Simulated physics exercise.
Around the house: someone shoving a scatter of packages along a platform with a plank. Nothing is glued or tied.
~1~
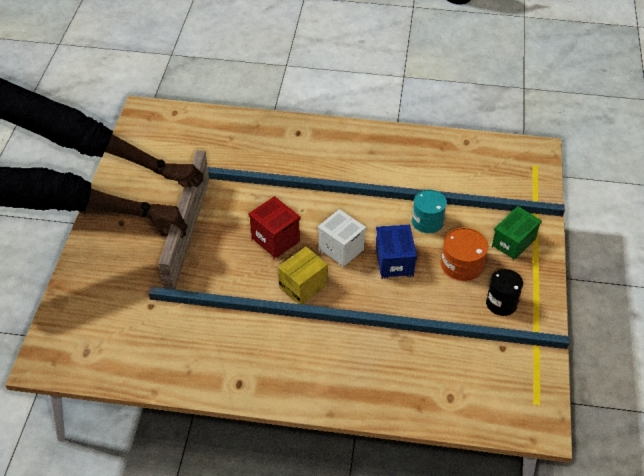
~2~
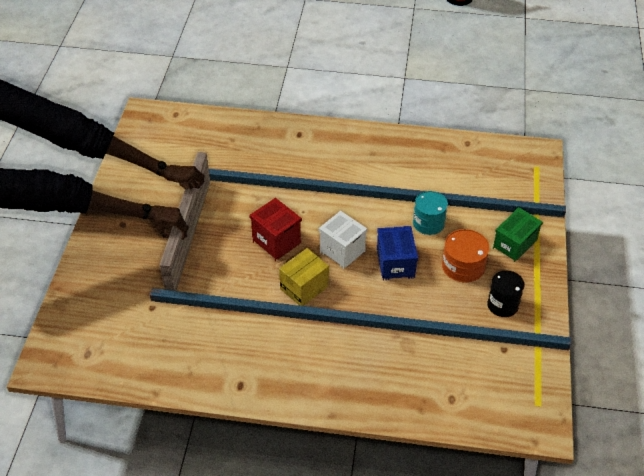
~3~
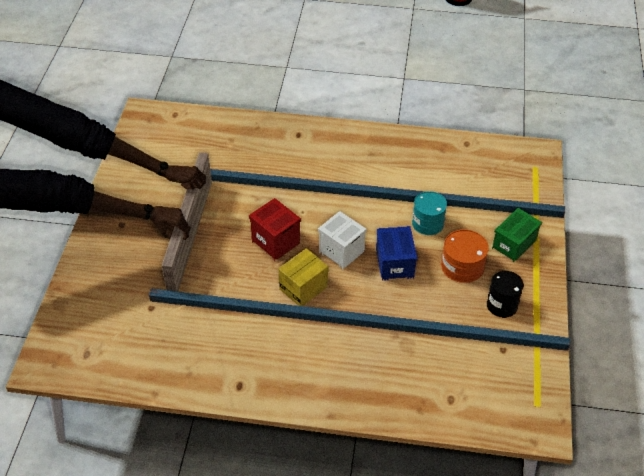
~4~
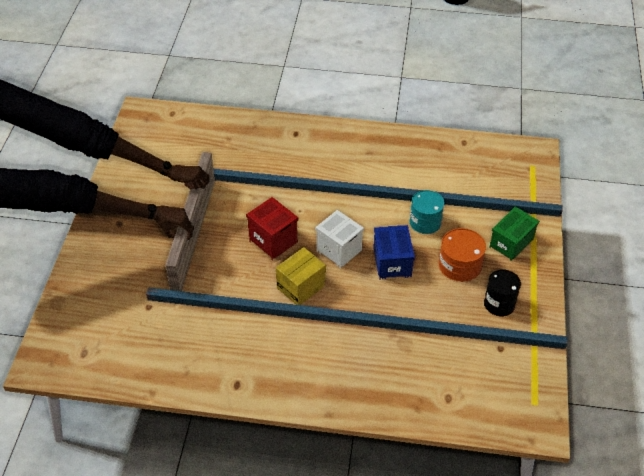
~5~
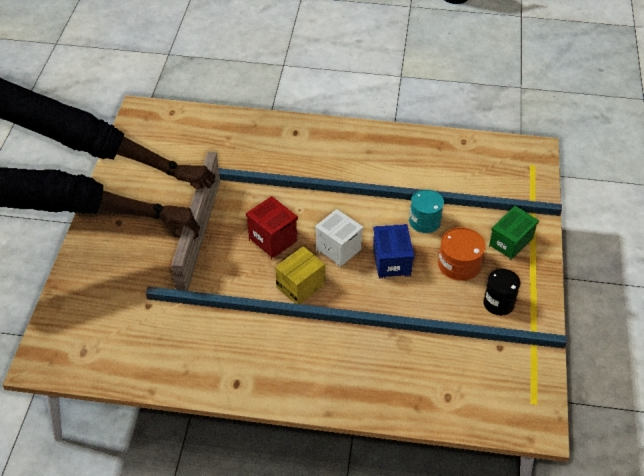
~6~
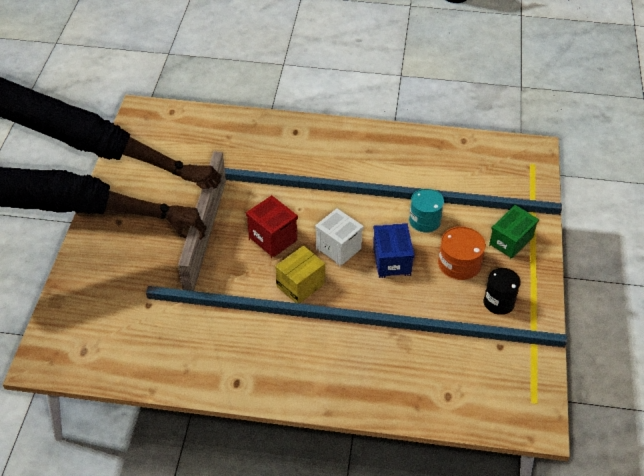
Two hands sliding a plank slowly rightward between blue rails on a wooden table, the scattered coloured boxes and canisters staying still.
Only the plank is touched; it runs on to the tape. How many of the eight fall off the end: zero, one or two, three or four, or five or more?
In the end the number that fall off is five or more.
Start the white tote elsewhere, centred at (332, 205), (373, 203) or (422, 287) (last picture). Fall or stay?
In that order, it stays on; remains up; is lost.
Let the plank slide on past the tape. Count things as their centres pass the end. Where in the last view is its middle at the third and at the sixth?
Its middle is around (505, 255) and later (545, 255).
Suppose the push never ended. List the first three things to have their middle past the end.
The order is the orange canister, then the blue tote, then the white tote.
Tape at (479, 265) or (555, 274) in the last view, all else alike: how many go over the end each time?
The counts: 2 and 8.
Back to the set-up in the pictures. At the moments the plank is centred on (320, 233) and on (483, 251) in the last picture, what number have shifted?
The counts are 4 and 8.
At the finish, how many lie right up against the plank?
That makes 3.
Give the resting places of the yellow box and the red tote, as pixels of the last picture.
The yellow box stops around (552, 295); the red tote around (556, 246).
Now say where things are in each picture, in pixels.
The first picture shows green tote (516, 234); black canister (504, 293); orange canister (464, 254); plank (186, 219); tape (536, 272).
The second picture shows black canister (506, 294); blue tote (397, 253).
The third picture shows orange canister (464, 256); plank (188, 221).
The fourth picture shows green tote (514, 234); yellow box (301, 277).
The fifth picture shows black canister (502, 292); white tote (339, 239).
The sixth picture shows green tote (513, 232); black canister (502, 291); orange canister (461, 253); plank (204, 220); tape (533, 271).
Soon after, none off yet; green tote at rest near (513, 232); black canister at rest near (502, 291); orange canister at rest near (461, 253).
After that, none off yet; green tote displaced a little near (527, 226); black canister at rest near (502, 291); orange canister displaced well along near (557, 261).
In the end, the number that fall off is five or more; gone, white tote, blue tote, orange canister, black canister and green tote.
